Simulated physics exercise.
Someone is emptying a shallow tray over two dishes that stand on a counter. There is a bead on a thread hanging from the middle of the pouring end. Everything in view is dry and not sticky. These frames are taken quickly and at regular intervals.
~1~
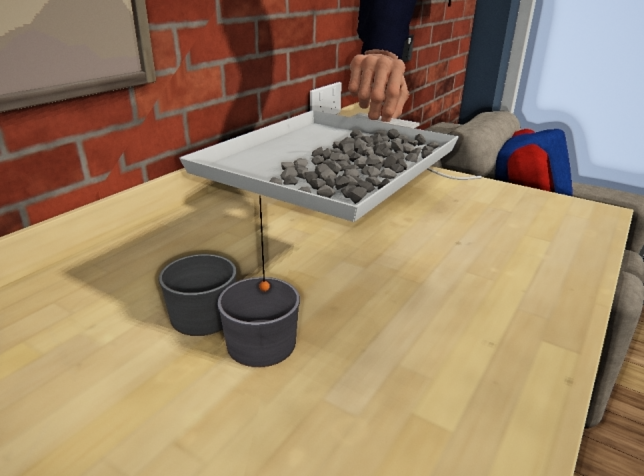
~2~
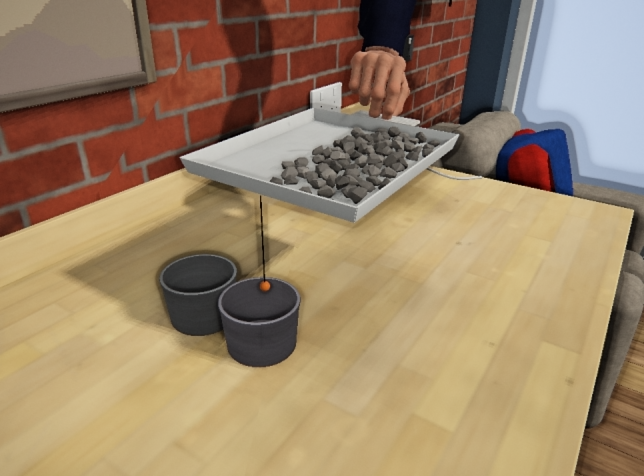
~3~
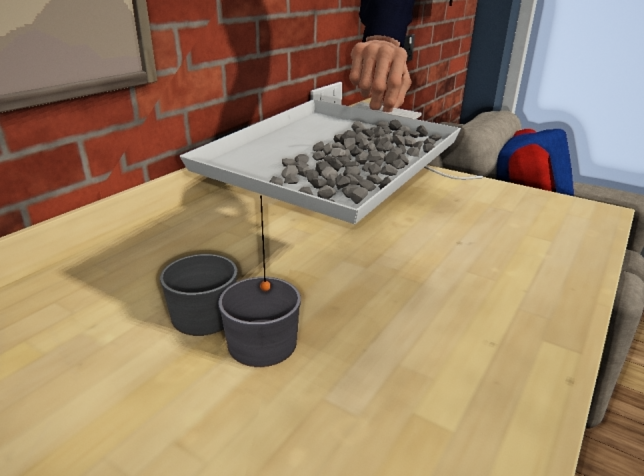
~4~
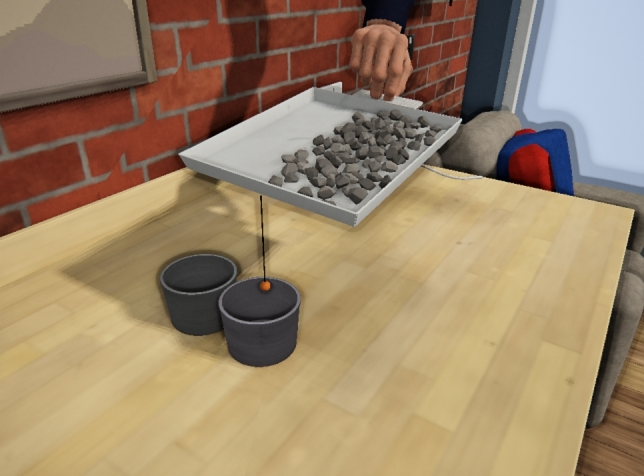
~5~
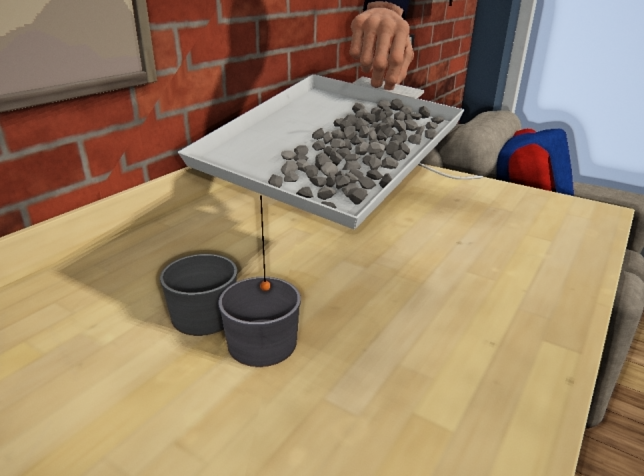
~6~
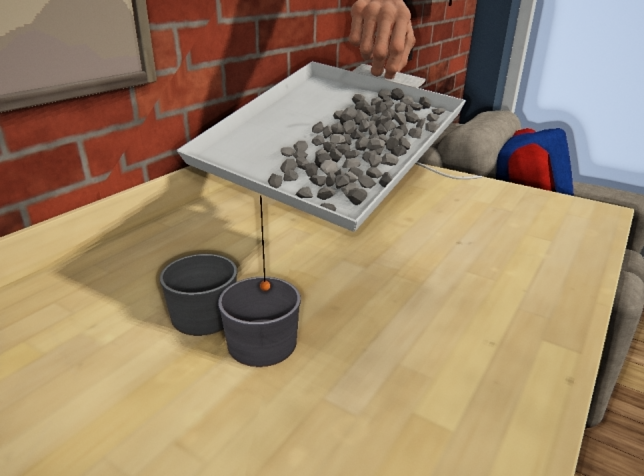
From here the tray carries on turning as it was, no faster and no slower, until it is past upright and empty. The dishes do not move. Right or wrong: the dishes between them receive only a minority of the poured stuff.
Right, they get under half.
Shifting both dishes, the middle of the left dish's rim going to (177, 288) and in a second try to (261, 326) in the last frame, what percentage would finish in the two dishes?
Roughly 10% on the first try and 70% on the second.
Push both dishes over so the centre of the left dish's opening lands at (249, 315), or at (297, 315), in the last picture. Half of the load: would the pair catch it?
First place: Beyond half; second place: Beyond half.
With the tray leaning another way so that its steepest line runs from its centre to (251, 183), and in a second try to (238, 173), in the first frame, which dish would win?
Place one gives the leftmost dish, place two gives the leftmost dish.
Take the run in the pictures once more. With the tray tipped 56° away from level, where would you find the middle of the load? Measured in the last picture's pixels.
The middle of the pieces sits at roughly (345, 174).
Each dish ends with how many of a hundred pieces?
Left dish: Roughly 0 per cent; right dish: Roughly 0 per cent.
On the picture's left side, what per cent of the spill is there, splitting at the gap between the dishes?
Near 10 %.
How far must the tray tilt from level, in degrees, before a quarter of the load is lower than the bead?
It sits at roughly 70°.
Soon after the last picture, tray tipped steeply; nearly all on the tray; a small part in the air.
A little later, tray tipped right over; about a quarter on the tray; a stray few in the right dish; about two thirds outside both; a small part in the air.
Later still, tray tipped past a quarter turn; a stray few in the right dish; nearly all outside both.
At rest, tray tipped past a quarter turn; a stray few in the right dish; none in the left dish; nearly all outside both.
